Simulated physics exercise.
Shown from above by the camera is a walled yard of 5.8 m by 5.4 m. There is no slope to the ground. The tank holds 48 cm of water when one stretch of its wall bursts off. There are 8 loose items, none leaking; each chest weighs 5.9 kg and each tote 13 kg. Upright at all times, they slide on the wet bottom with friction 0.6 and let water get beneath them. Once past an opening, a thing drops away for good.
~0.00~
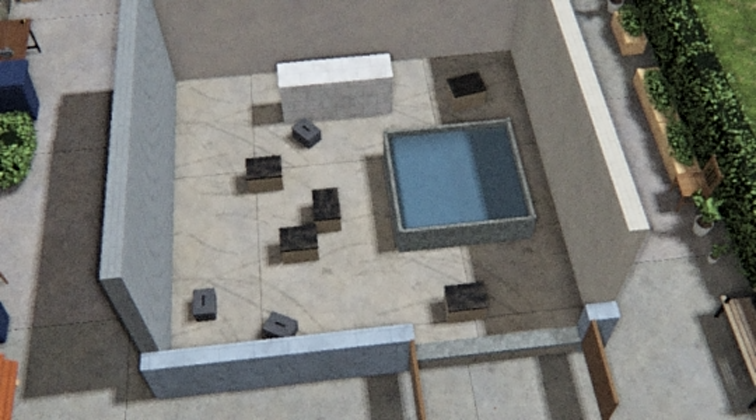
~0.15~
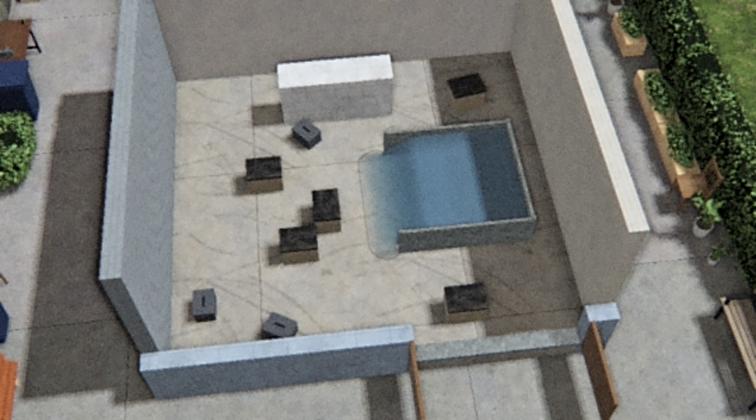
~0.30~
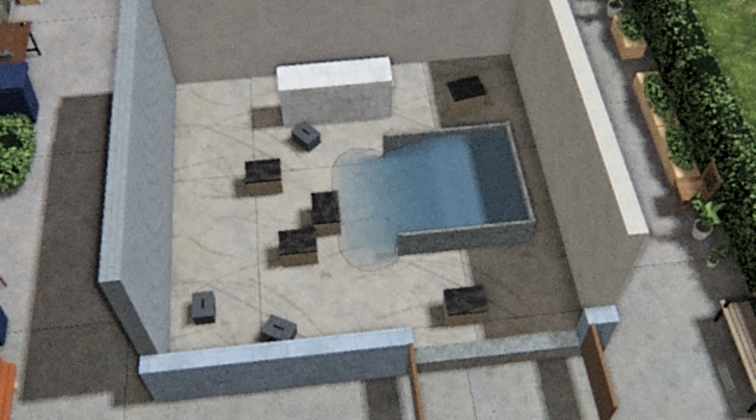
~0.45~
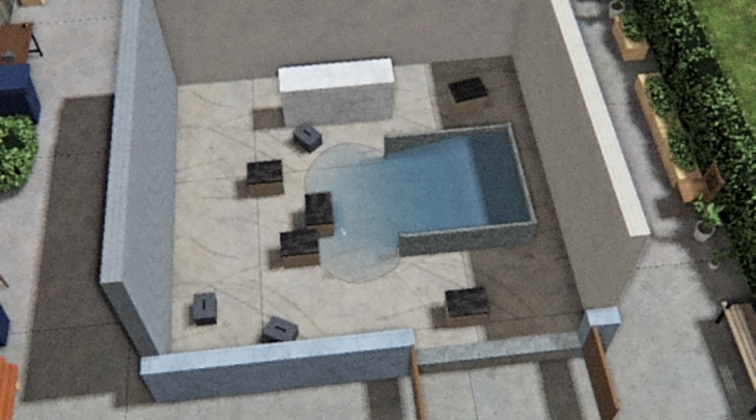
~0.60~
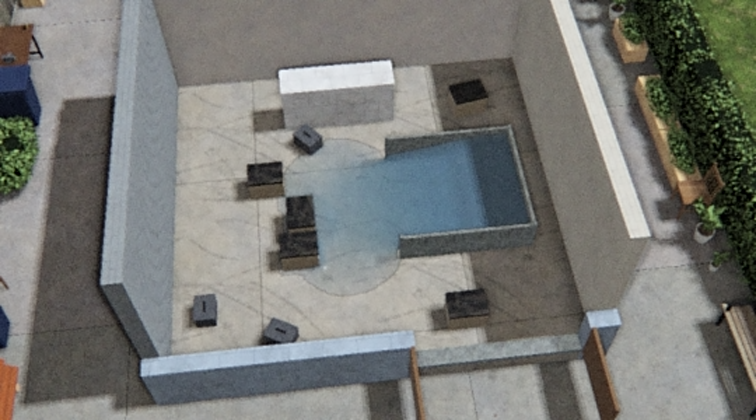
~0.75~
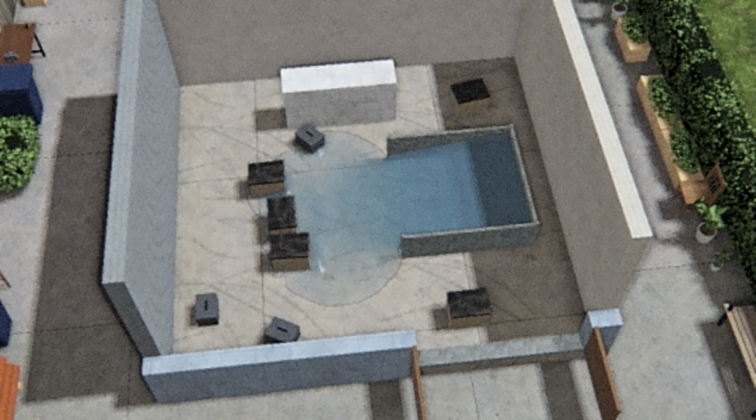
A walled, paved yard with a blue water tank right of centre is seen from high above, with planters and a hedge beyond the right wall. Dark-topped chests and small grey blocks stand scattered around the tank, and a white-topped block sits near the back wall. The tank's left side opens, water spreads leftward across the paving, and first one central chest, then its neighbour, slides left, upright.
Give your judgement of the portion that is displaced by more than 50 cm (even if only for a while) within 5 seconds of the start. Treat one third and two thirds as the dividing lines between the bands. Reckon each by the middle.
The tally will land in the highest bracket.
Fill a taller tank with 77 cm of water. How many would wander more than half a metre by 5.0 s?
Then 7 of them.
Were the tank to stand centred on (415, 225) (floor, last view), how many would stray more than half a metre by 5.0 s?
That would give 6.
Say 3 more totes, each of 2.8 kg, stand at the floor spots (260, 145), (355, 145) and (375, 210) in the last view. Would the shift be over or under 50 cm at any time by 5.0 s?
The first comes out beyond the limit, the second within the limit, the third beyond the limit.
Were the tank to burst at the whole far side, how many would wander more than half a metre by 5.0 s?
Result: 2.
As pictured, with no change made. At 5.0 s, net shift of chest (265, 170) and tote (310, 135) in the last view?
Respectively, 200 centimetres and 140 centimetres.
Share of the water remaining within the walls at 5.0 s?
I'd say some 100 percent hasn't gone yet.
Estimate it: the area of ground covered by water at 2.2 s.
Roughly 17 m2.
After 1.1 s 2 of 8 are over 50 cm from their spots; 0 afloat.
After 2.2 s 4 of 8 are over 50 cm from their spots; 3 afloat.
After 3.5 s 5 of 8 are over 50 cm from their spots; 5 afloat.
After 5.0 s 6 of 8 are over 50 cm from their spots, and 6 have been at some point; 4 afloat.
